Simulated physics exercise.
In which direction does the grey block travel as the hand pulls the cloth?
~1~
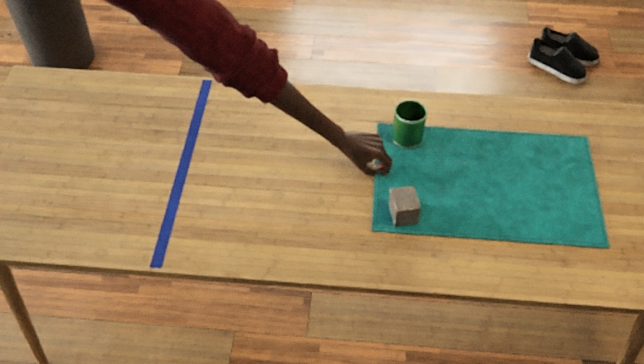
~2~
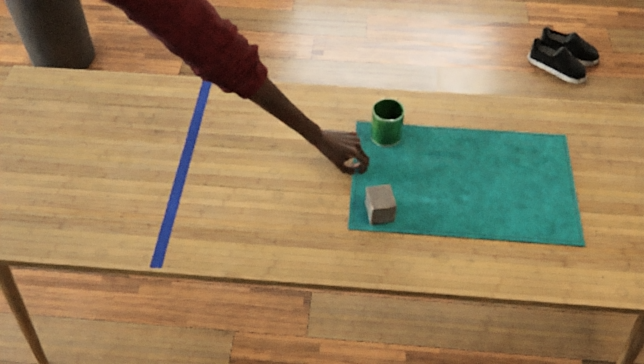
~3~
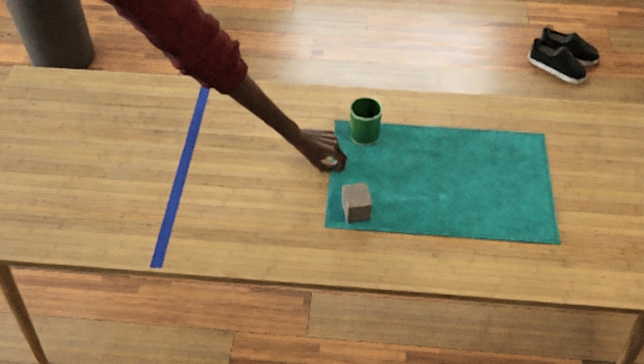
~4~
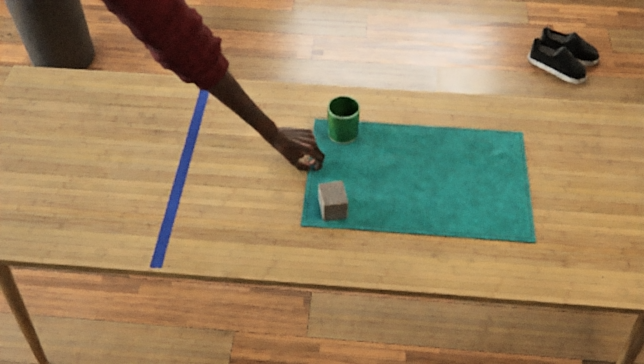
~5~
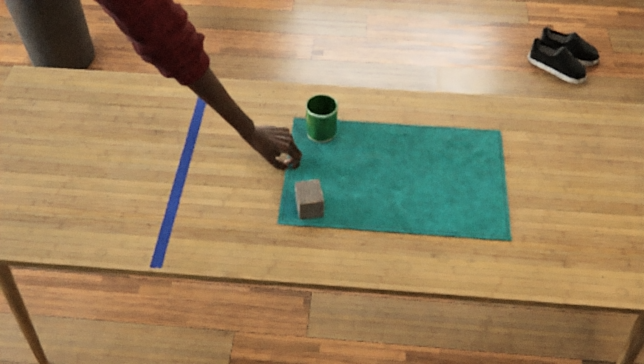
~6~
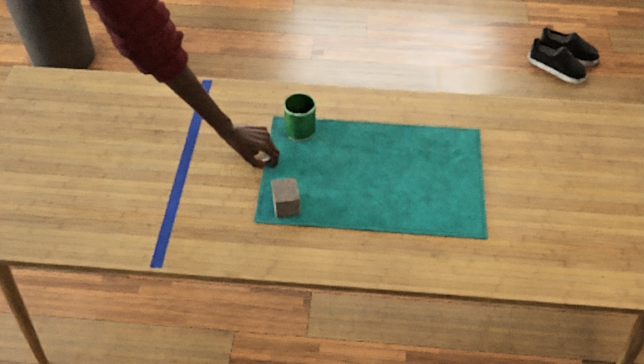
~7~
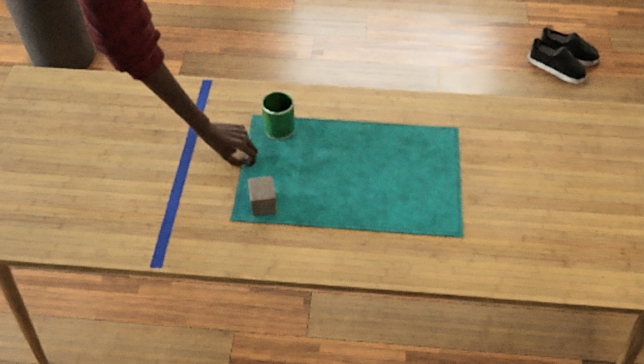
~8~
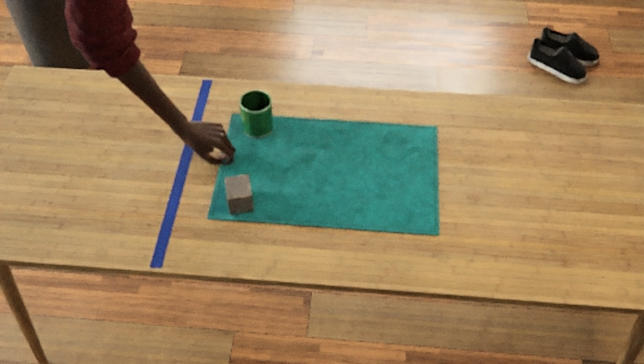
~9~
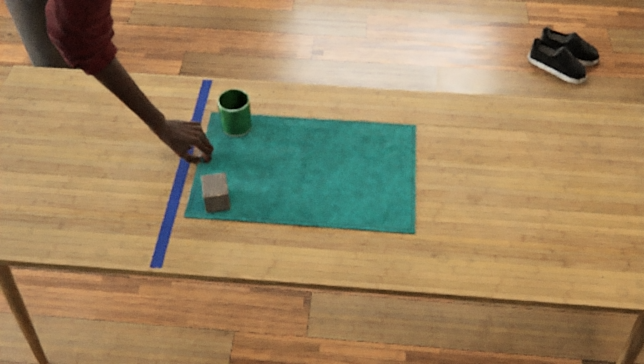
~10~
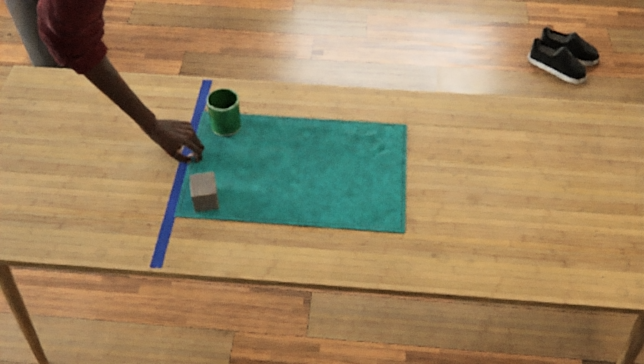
The grey block moves to the left, riding on the cloth towards the blue tape.
